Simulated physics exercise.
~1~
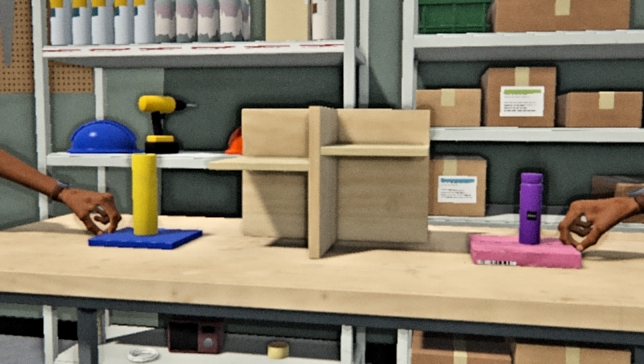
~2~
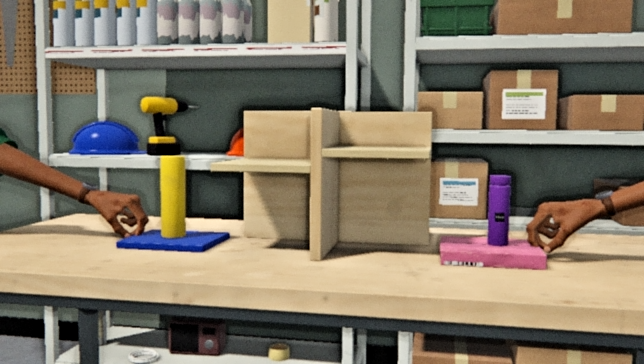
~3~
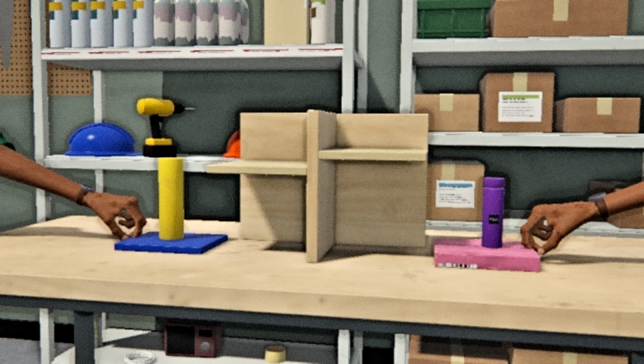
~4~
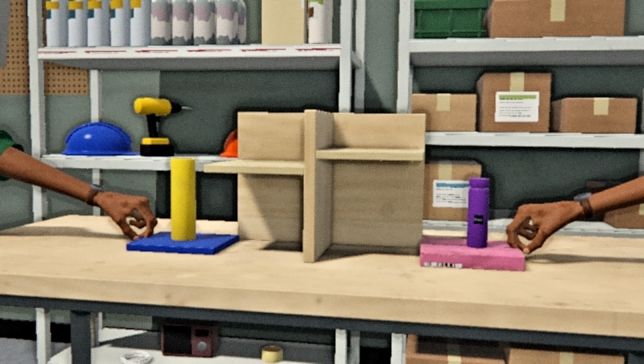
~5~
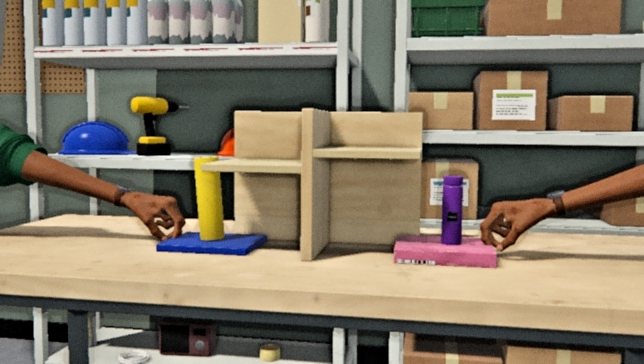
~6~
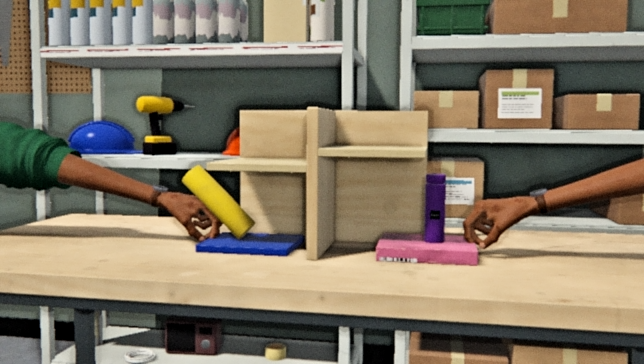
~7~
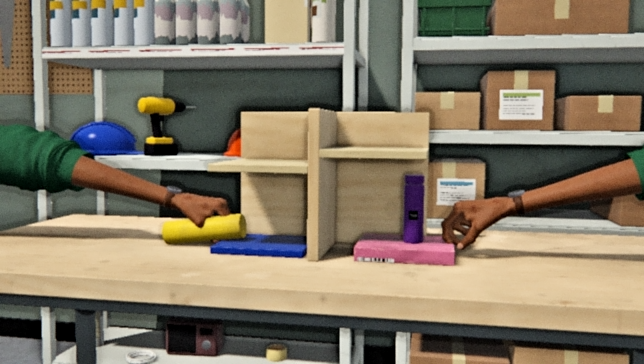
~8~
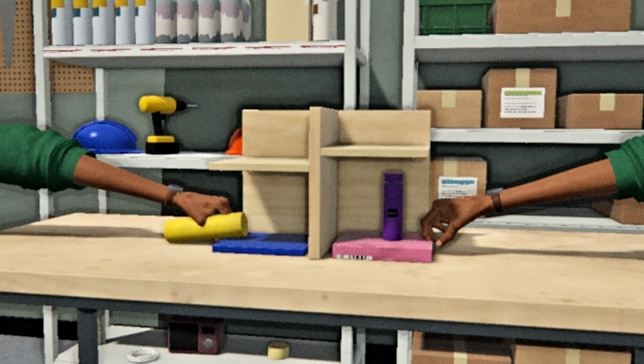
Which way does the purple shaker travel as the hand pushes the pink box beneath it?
The purple shaker travels to the left, staying upright on the pink box as it goes in under the shelf.
